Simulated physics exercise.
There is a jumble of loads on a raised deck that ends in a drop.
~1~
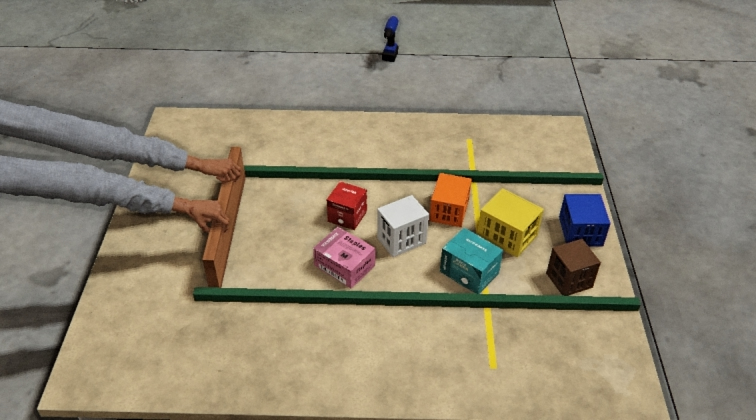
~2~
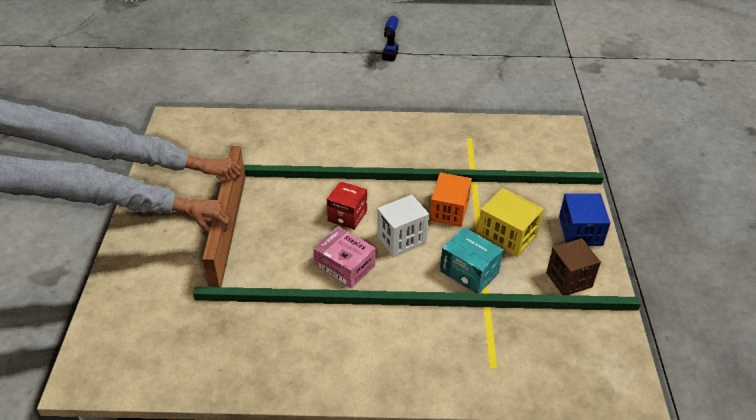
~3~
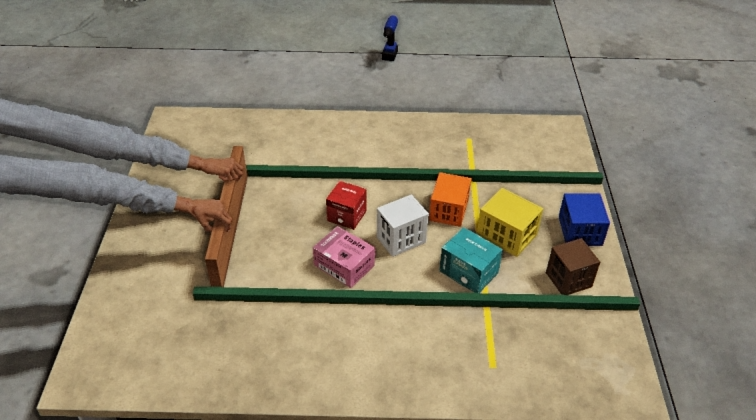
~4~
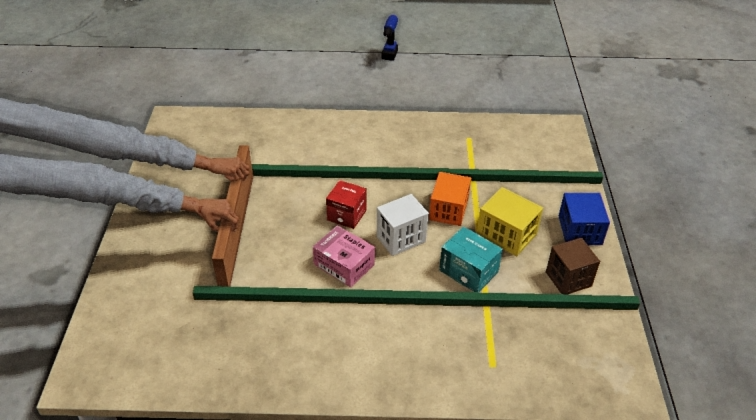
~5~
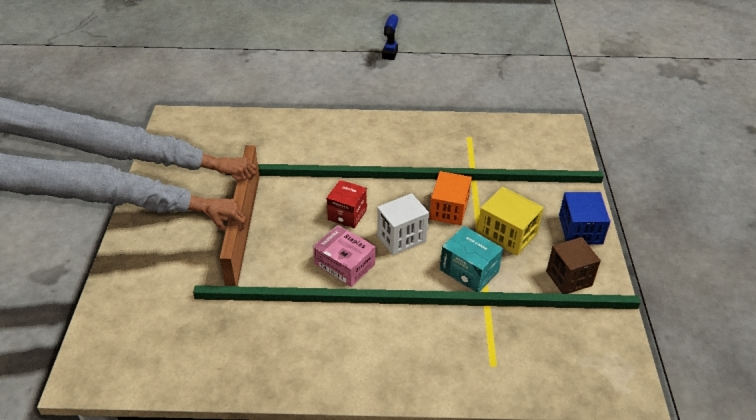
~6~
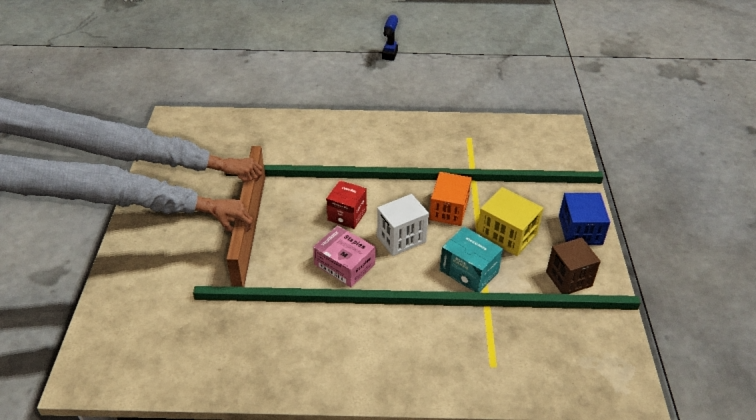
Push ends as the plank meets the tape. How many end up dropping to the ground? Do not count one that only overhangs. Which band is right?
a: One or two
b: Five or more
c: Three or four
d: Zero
d.
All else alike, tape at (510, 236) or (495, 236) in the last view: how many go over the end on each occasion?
Try by try, 1 and 0.
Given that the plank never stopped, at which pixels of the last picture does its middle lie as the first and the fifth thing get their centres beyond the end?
At roughly (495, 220), then roughly (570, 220).
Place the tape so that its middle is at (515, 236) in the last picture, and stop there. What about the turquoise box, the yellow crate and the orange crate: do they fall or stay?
The turquoise box stays on, the yellow crate survives, the orange crate is kept.
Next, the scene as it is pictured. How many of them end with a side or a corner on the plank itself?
3.
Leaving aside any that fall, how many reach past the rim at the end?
The count is 1.
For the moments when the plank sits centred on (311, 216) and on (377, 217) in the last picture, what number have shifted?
That makes 0 at the first spot and 3 at the second.
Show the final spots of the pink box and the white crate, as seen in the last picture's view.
Final spots - pink box (516, 268), white crate (506, 221).
Soon after, none off yet; blue crate at rest near (584, 219); brown crate at rest near (573, 267); yellow crate at rest near (510, 221).
Then, none off yet; blue crate at rest near (584, 219); brown crate at rest near (573, 267); yellow crate moved a little near (517, 219).
At rest, the number that fall off is zero.
